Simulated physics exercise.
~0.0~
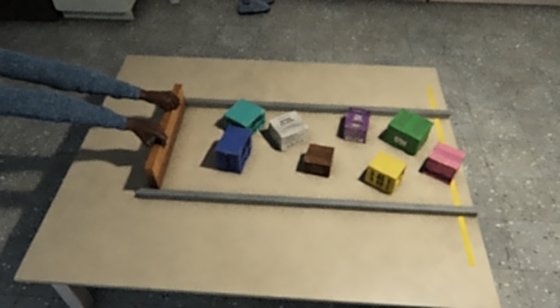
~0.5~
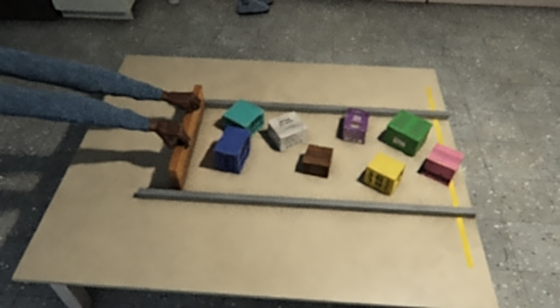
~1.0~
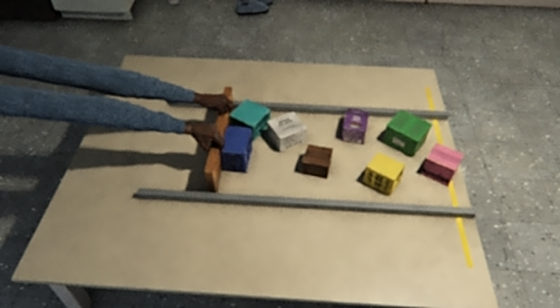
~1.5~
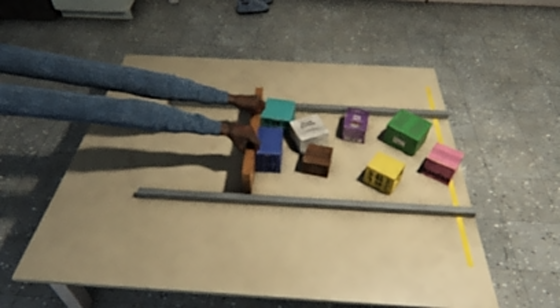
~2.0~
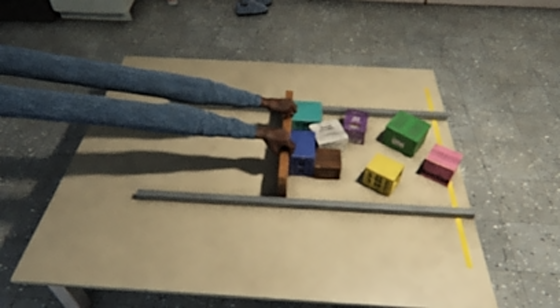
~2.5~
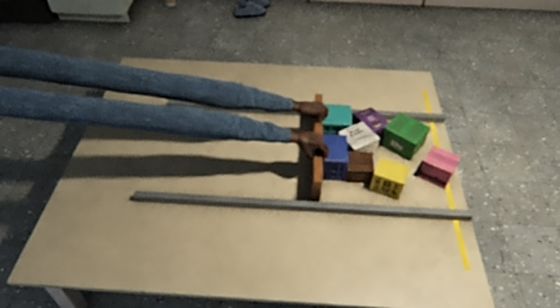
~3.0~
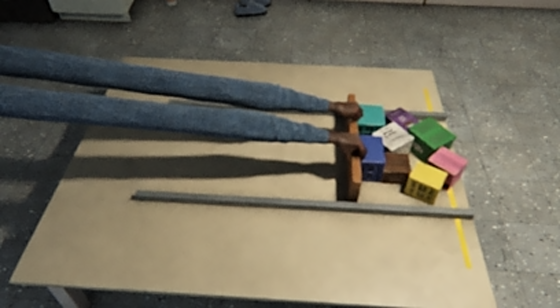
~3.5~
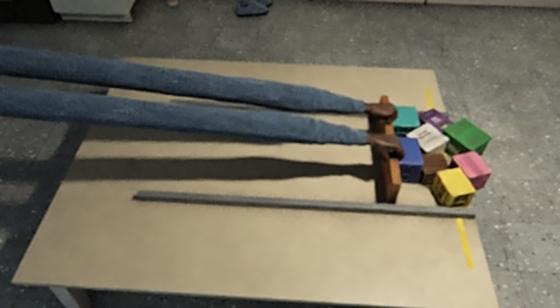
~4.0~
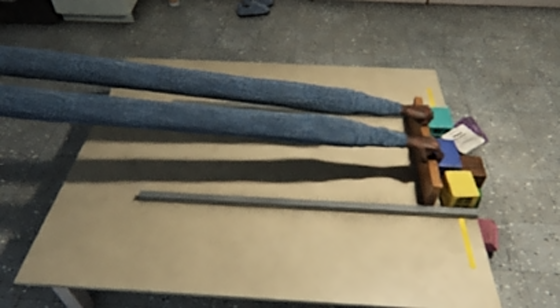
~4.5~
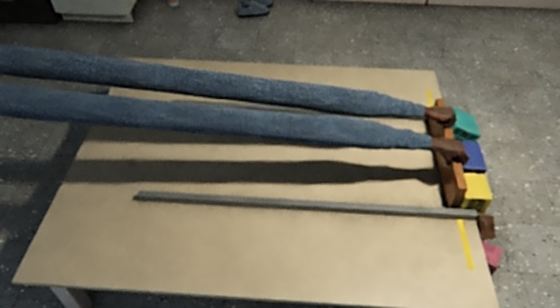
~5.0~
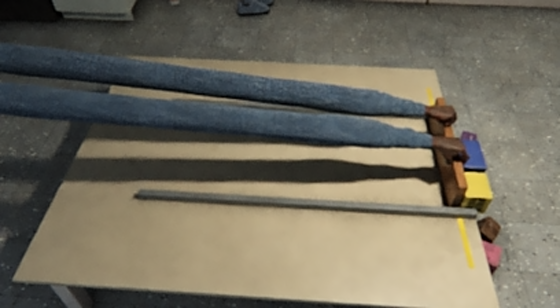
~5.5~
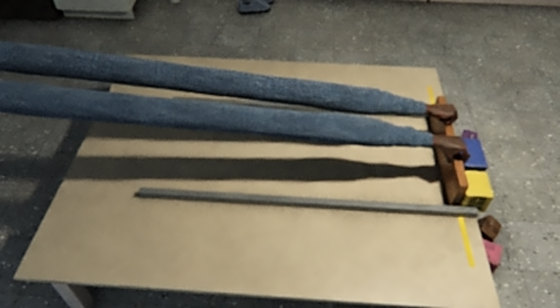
At the start, two arms in blue sleeves hold a wooden plank upright at the left of a table, facing a scattered group of colourful boxes between two grey rails. The hands push the plank right, reaching the turquoise and blue boxes first, then gathering the white, brown and purple ones. The growing cluster shoves the green, yellow and pink boxes toward the yellow tape and the table's edge. Boxes begin tipping over the right side, the turquoise one following later. The plank stops by the tape, with only the blue and yellow boxes still against it at the edge.
